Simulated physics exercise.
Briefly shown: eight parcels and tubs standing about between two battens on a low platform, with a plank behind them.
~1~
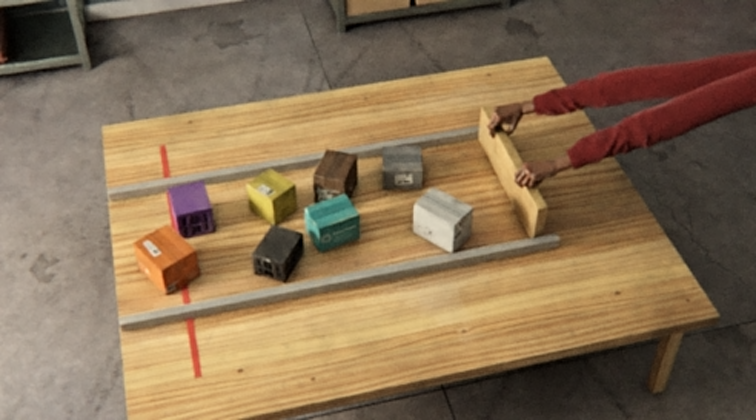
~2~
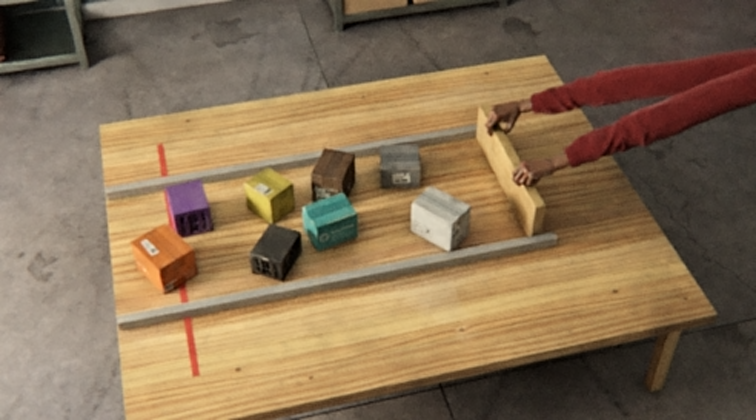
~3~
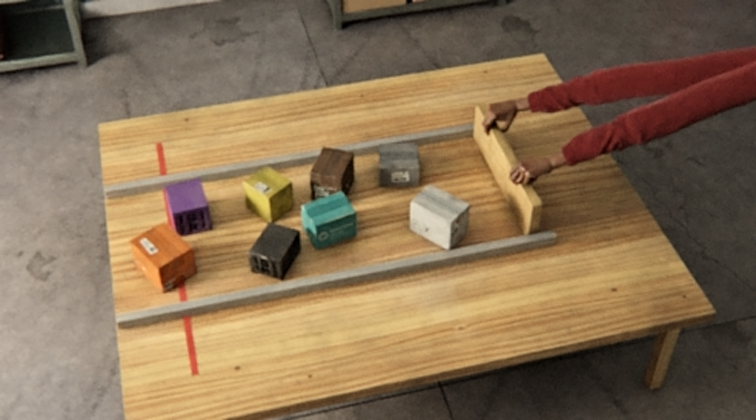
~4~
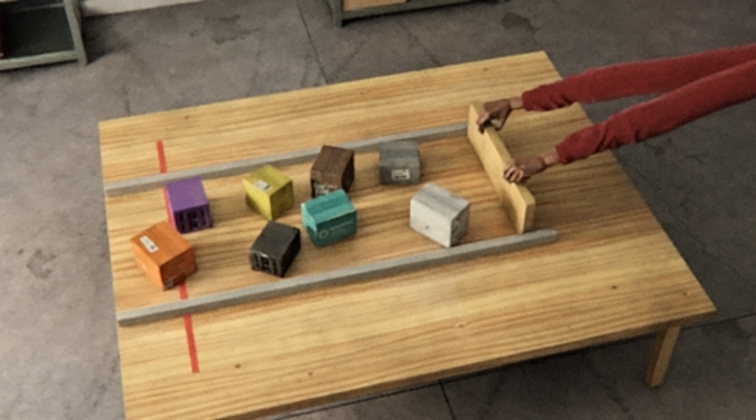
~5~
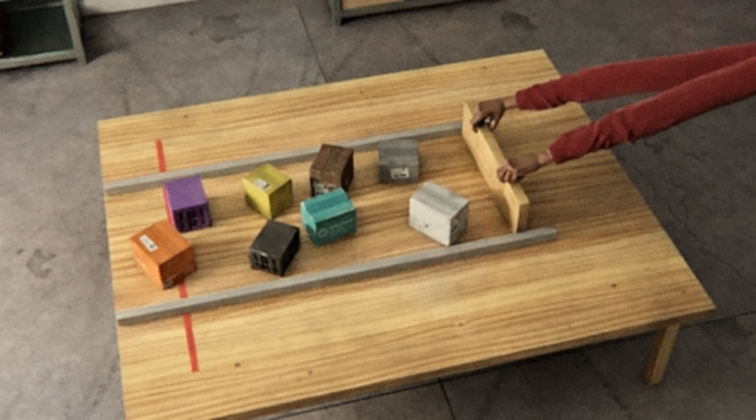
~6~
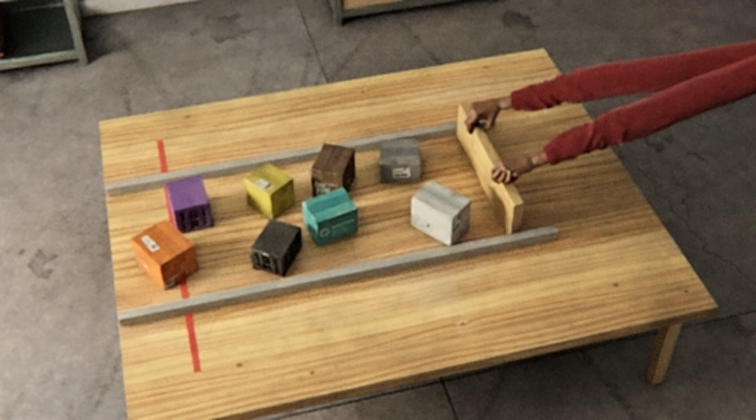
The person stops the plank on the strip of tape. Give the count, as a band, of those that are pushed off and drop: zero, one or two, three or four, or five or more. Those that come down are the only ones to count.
Only three or four are pushed off.
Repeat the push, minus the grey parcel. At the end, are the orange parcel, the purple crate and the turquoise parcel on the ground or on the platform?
Outcome: The orange parcel goes off, the purple crate goes off, the turquoise parcel holds its spot.
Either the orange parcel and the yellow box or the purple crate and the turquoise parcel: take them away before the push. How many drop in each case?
The number is 1 for the first case and 2 for the second.
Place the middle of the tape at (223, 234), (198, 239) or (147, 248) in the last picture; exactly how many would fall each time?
Per try in turn: 1, 3, 6.
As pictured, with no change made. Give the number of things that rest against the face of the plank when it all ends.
So the total is 2.
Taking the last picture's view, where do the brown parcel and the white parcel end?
Answer: First (111, 215), after that (162, 260).
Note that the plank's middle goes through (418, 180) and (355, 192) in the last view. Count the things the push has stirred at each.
At the first place 2, at the second 6.
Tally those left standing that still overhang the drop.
Answer: 3.
Soon after, none off yet; orange parcel at rest near (165, 254); purple crate at rest near (190, 205); black crate at rest near (277, 247).
Then, none off yet; orange parcel moved a little near (158, 258); purple crate moved about its own width near (153, 211); black crate moved about its own width near (216, 266).
At rest, the number that fall off is three or four; fallen, yellow box, purple crate and orange parcel.
